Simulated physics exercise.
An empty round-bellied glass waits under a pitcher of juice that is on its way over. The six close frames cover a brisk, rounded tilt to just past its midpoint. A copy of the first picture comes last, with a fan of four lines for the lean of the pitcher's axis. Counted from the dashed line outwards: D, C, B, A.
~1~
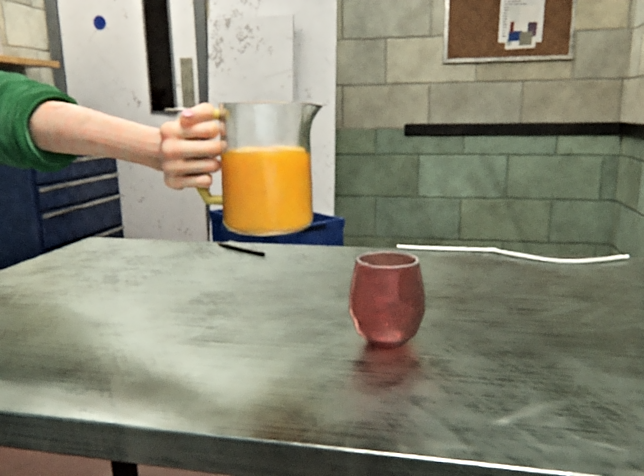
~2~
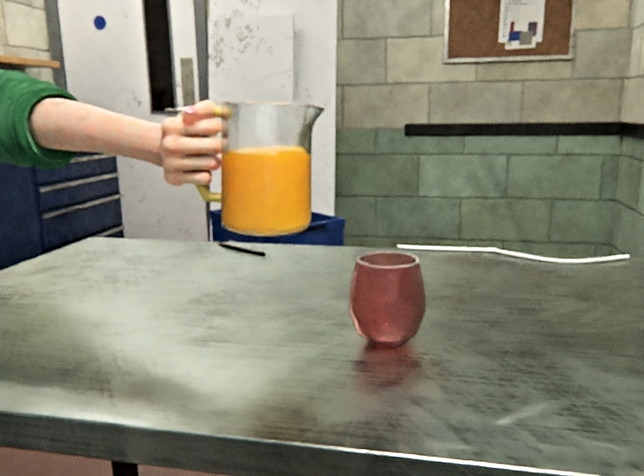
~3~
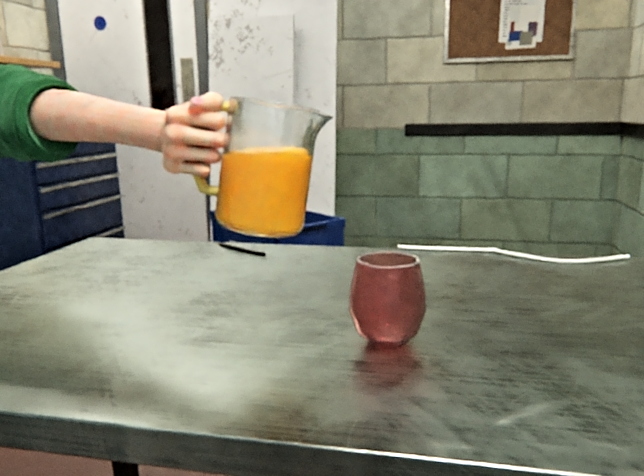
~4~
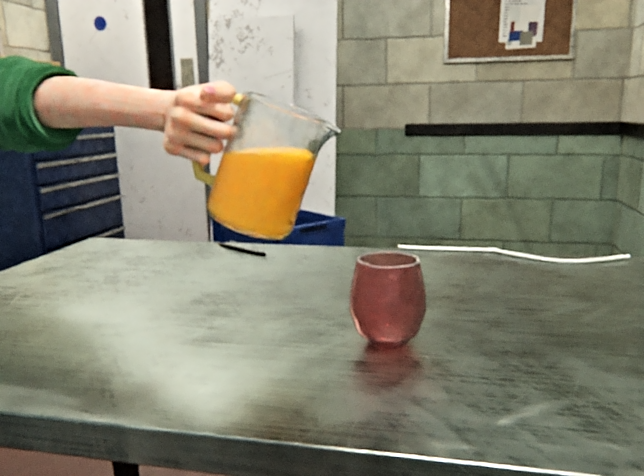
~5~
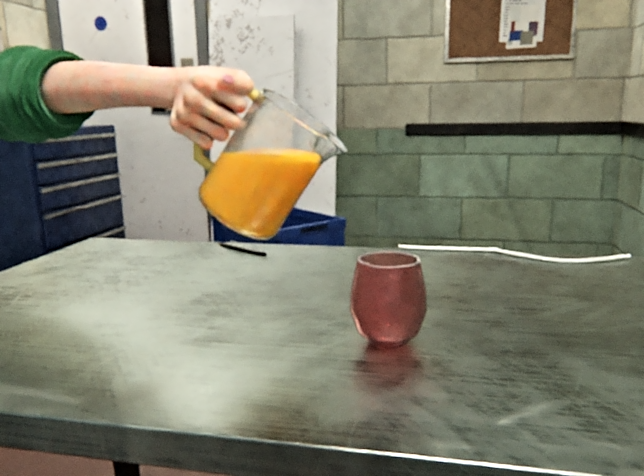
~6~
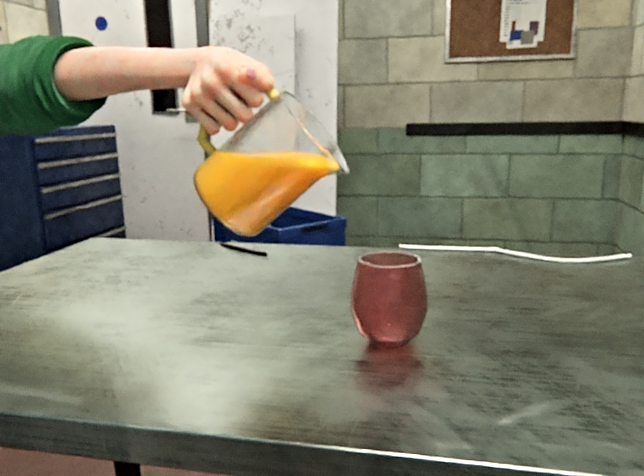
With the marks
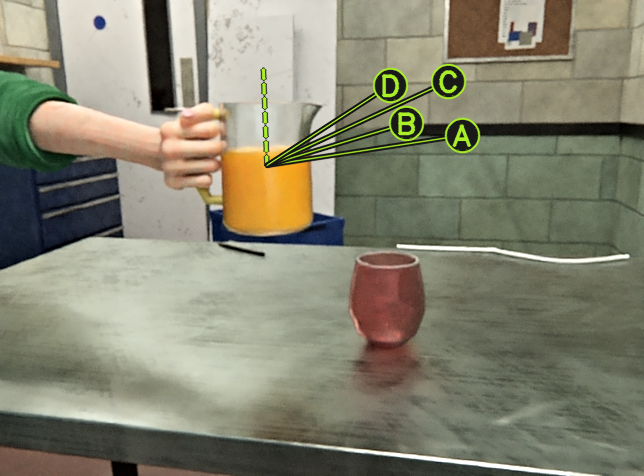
A hand tilts a pitcher of orange juice steadily rightward above a table with a round-bellied glass.
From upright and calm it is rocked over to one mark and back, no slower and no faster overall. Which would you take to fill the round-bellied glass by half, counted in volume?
Tilt C does it best.
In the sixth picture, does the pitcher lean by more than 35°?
Yes, it does.
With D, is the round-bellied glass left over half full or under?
Under.
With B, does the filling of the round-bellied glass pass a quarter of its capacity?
Yes, it does.
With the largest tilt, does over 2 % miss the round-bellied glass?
Yes.
On the marked copy, A at (446, 137); B at (390, 128); C at (433, 88); D at (376, 94).
With A, the round-bellied glass ends with about 83 % of what it can hold; 10 % of the juice is spilt.
With B, the round-bellied glass ends with about 69 % of what it can hold; 3 % of the juice is spilt.
With C, the round-bellied glass ends with about 47 % of what it can hold.
With D, the round-bellied glass ends with about 24 % of what it can hold.
